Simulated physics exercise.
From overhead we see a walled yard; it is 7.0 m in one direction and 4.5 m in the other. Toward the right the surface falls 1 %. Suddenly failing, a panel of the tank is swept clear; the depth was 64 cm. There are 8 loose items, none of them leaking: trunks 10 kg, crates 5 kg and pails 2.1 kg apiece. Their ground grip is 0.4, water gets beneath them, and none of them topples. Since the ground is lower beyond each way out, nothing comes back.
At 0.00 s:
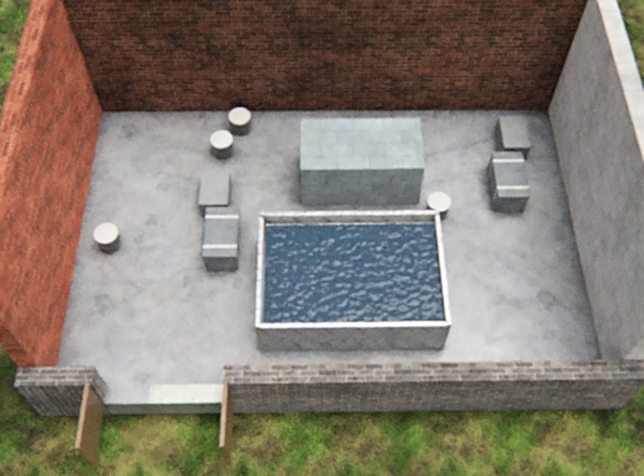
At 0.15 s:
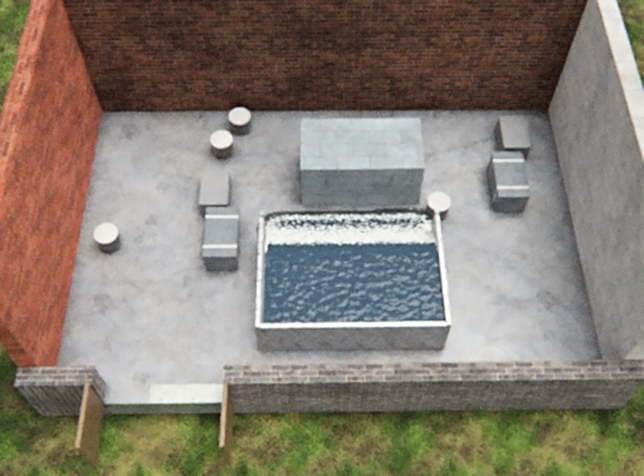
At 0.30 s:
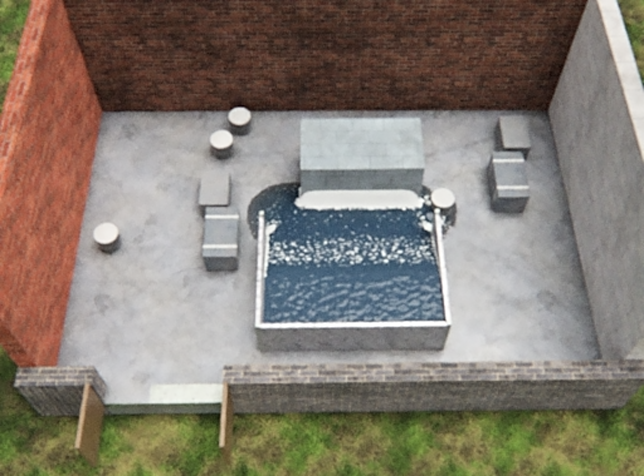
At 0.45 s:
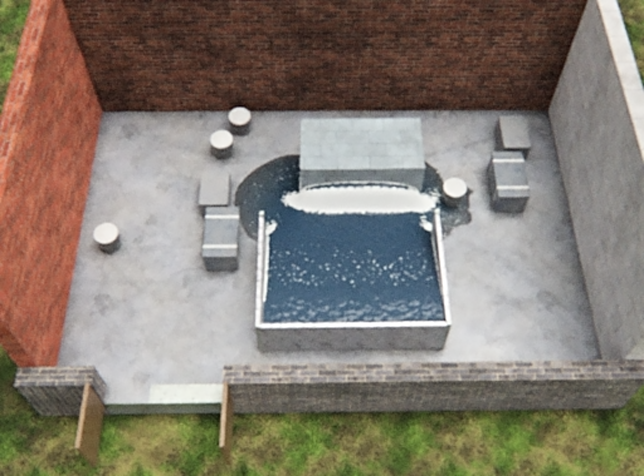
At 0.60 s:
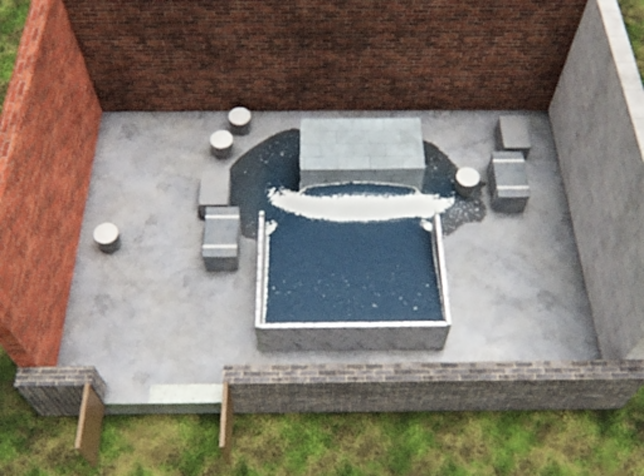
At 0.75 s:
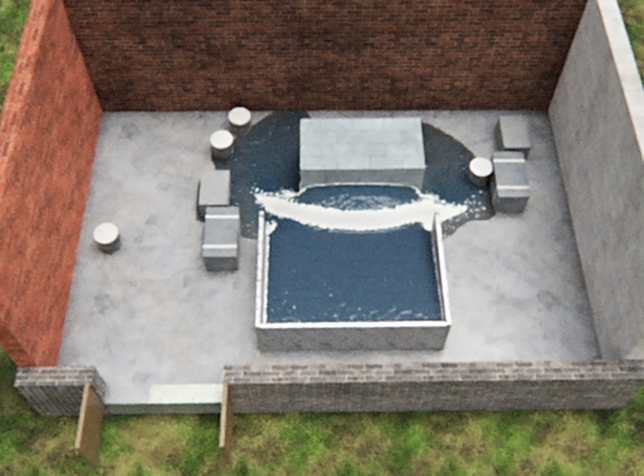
In a walled yard seen from above, the far side of a water-filled tank opens and water pours out against a large grey block, spreading around both its sides while one pale round pail slides to the right.
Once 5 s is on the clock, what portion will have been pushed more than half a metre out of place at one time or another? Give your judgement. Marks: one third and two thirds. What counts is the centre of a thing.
It reaches two thirds.
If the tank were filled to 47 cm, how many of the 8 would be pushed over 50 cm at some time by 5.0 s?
Count under that change: 8.
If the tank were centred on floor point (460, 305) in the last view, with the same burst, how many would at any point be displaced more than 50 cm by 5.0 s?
Then the count would be 8.
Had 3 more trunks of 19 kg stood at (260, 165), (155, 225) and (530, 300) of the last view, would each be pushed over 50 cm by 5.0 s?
Each in turn ends up beyond the limit, beyond the limit, within the limit.
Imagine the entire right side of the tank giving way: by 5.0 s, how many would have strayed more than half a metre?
Then it comes to 5.
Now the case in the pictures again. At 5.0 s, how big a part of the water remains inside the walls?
Around 100 % of the water.
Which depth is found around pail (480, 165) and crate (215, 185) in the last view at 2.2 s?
Around 19 cm and 3 cm.
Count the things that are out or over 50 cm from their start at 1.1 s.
Tally: 1.
After 1.1 s 1 of 8 are over 50 cm from their spots; 2 afloat.
After 2.2 s 7 of 8 are over 50 cm from their spots; 6 afloat.
After 3.5 s 7 of 8 are over 50 cm from their spots; 6 afloat.
After 5.0 s 8 of 8 are over 50 cm from their spots, and 8 have been at some point; 7 afloat.
